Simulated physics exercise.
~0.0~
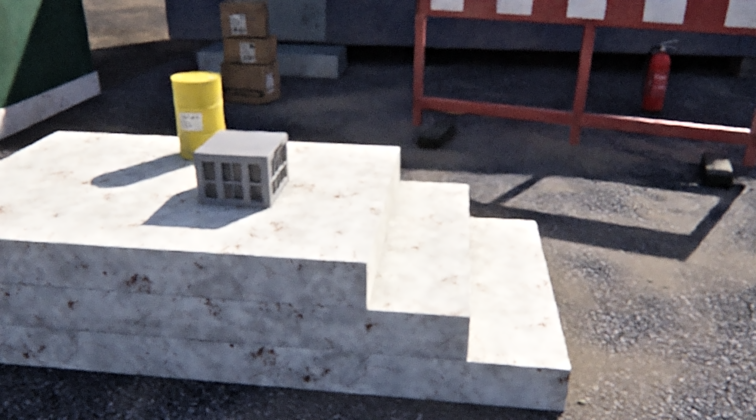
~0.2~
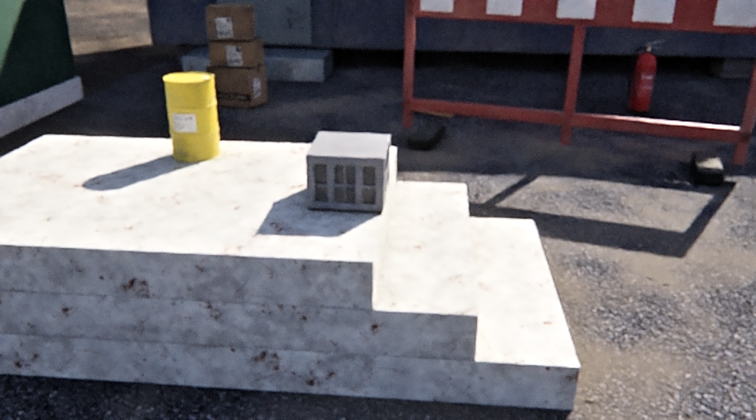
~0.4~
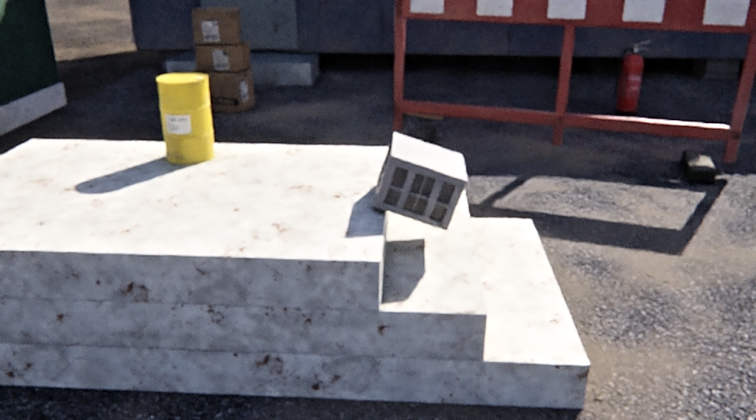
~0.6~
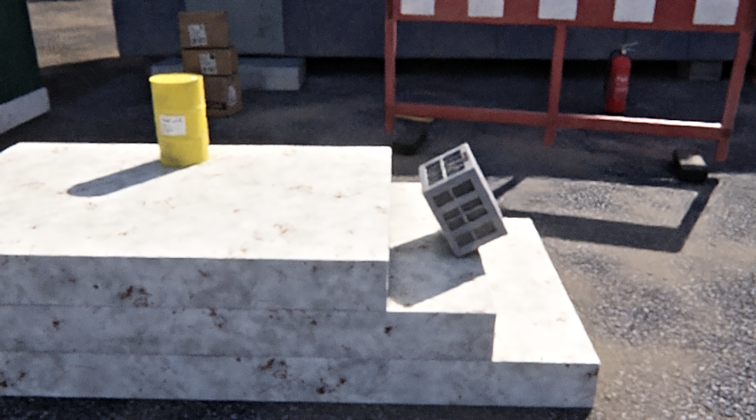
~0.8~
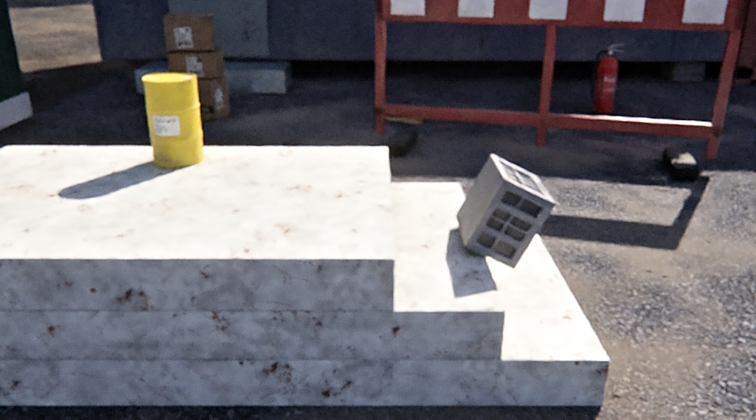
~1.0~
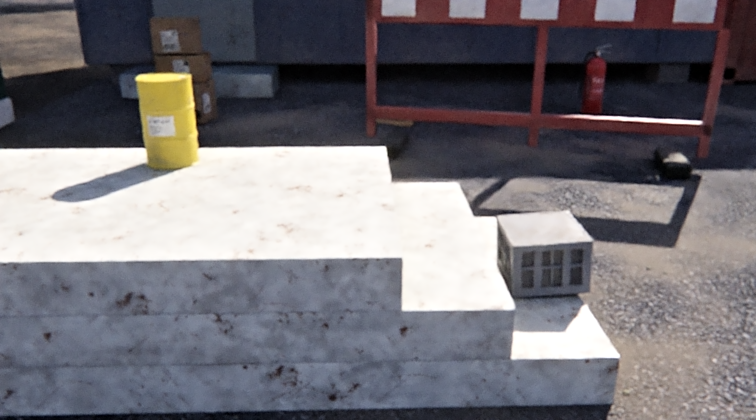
Grey crate sliding right past a yellow canister, tumbling over the edge of a pale landing and ending up on a lower step.
